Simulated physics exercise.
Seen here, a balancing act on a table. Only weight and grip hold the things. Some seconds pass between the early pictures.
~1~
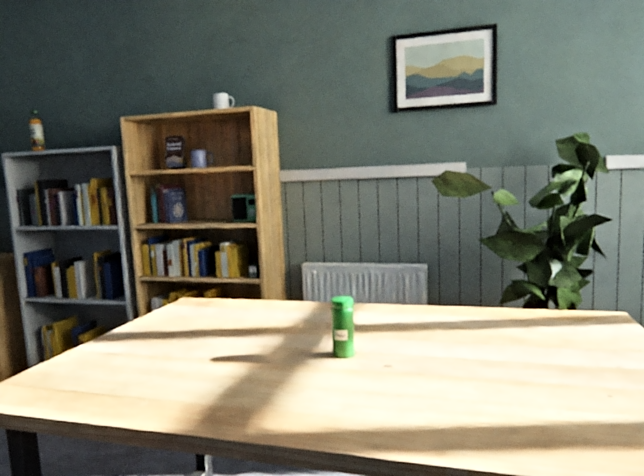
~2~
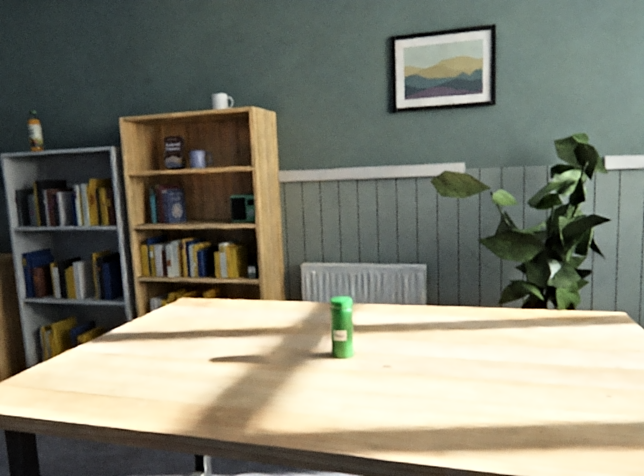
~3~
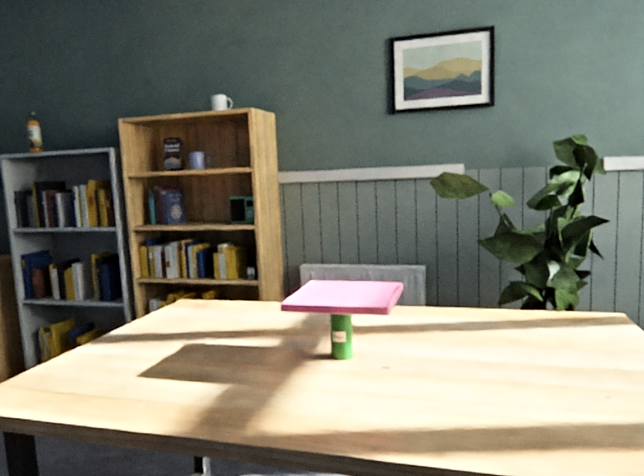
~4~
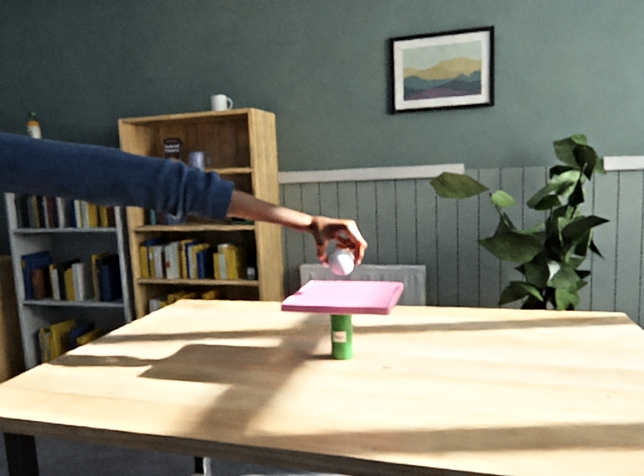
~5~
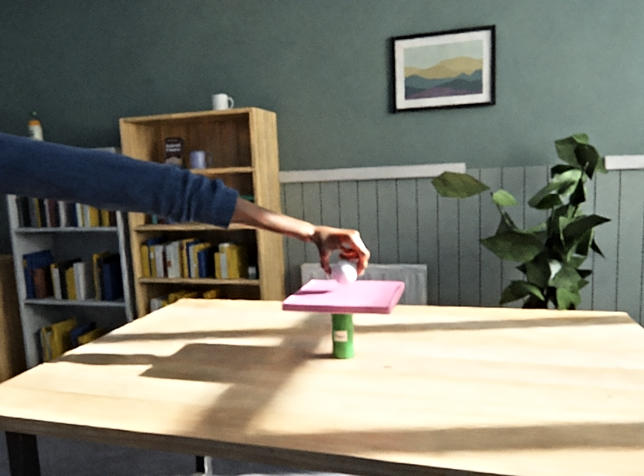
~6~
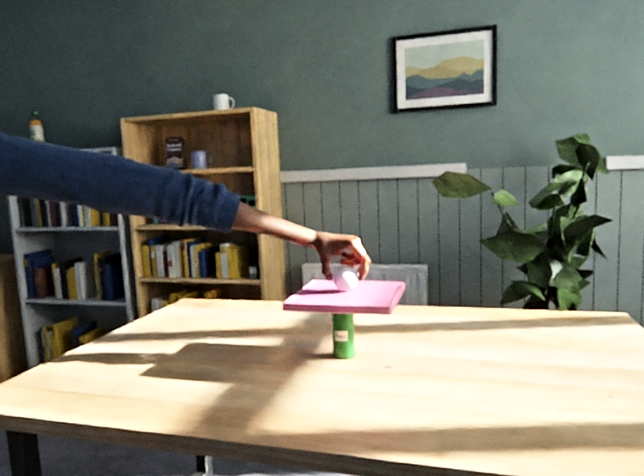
A hand lowering a white onion onto a pink slab balanced on a green shaker, keeping hold of it, on a wooden table.
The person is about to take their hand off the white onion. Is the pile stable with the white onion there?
As it turns out, it holds.
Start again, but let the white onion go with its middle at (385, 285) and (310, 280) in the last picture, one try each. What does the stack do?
First try: It loses its balance; second try: It stays up.
Then, 0.60 s after the last picture, nothing has stirred.
Then, 1.40 s after the last picture, things are still on the move.
Then, 2.10 s after the last picture, as before.
At rest, all 3 in place. Seen from the same camera at the end, white onion near (346, 278). The stack stays up.
